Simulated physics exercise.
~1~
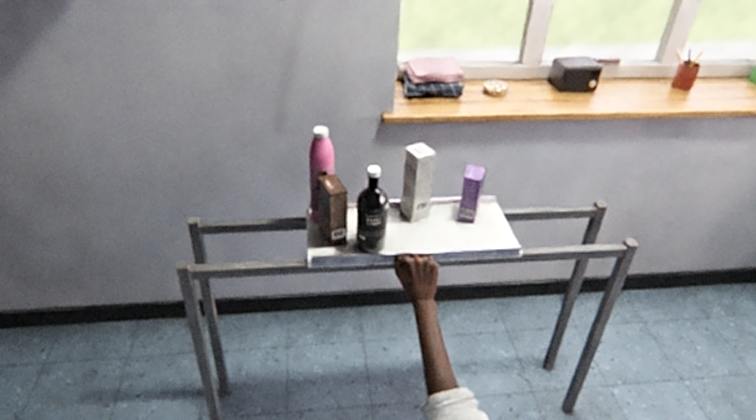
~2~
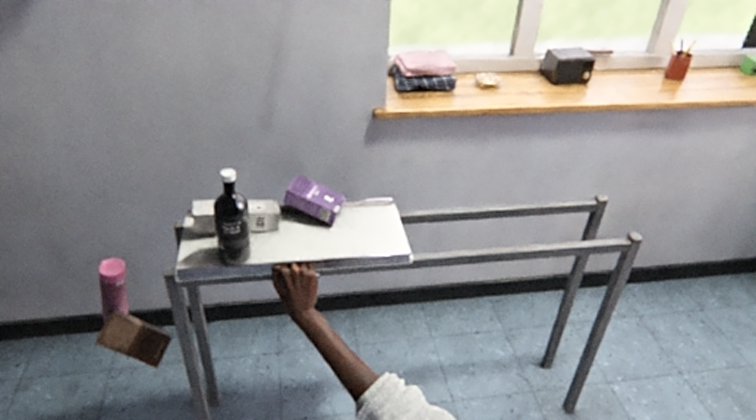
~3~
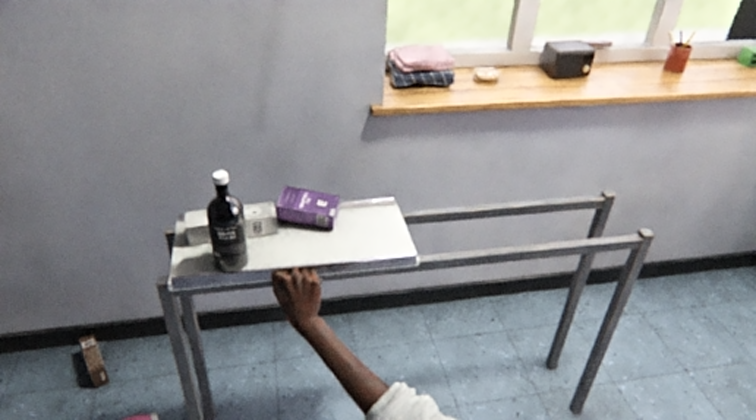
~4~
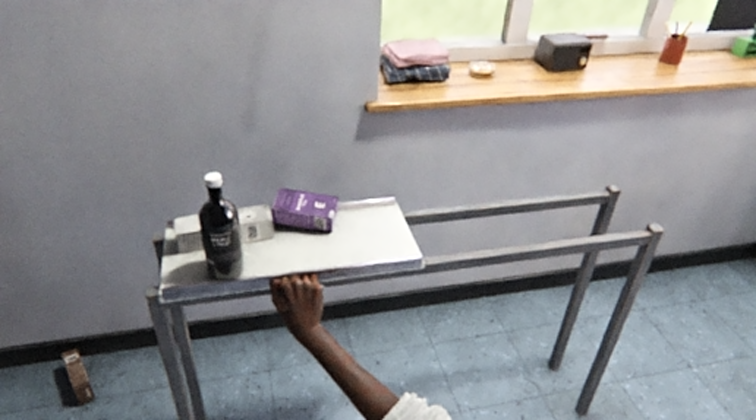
A white tray pushed by a hand slid left along its metal rails, sending the pink bottle and brown carton off the left end to the floor, while the white and purple cartons toppled on the tray and the black bottle stayed upright.
